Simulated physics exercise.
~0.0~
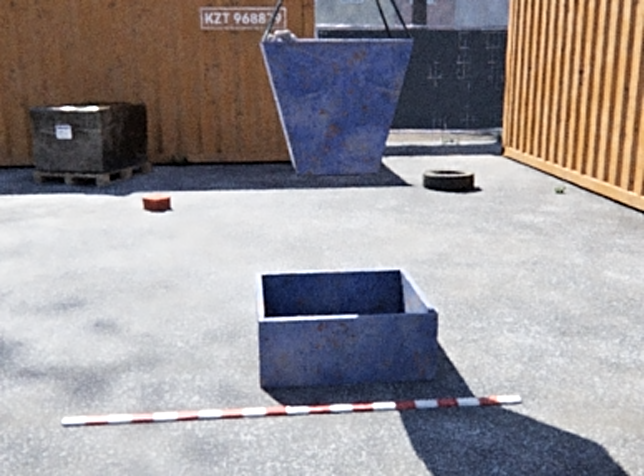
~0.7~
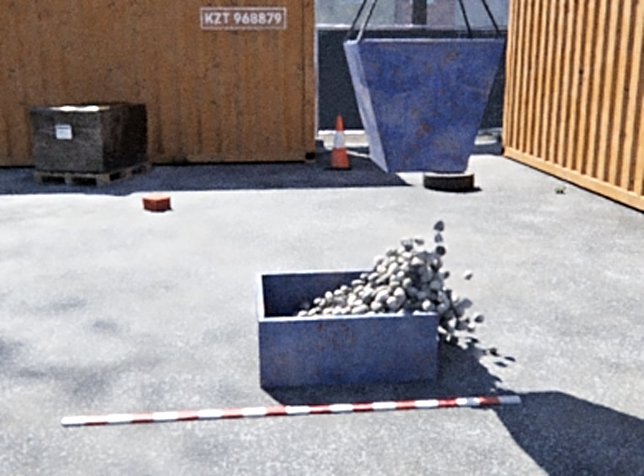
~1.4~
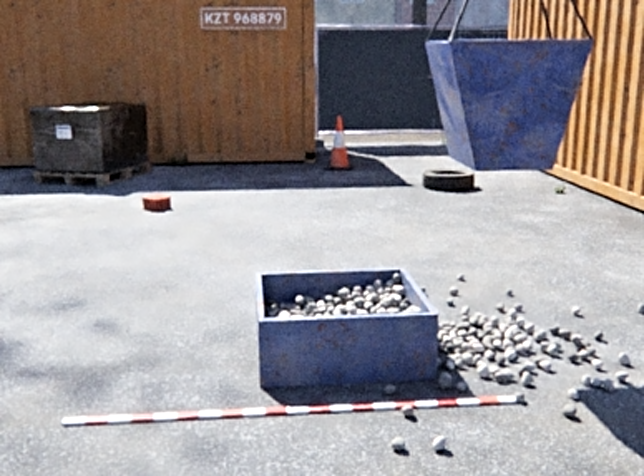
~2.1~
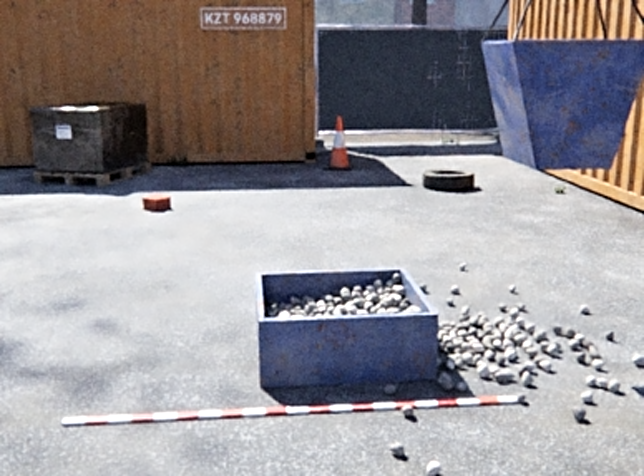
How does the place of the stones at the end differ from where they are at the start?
At the start the stones are up in the hanging blue skip. At the end they are lower down and farther right, most of them in the bin and the rest scattered on the ground to its right.
In a yard, a skip moving right drops stones, most into a bin, some beside it.
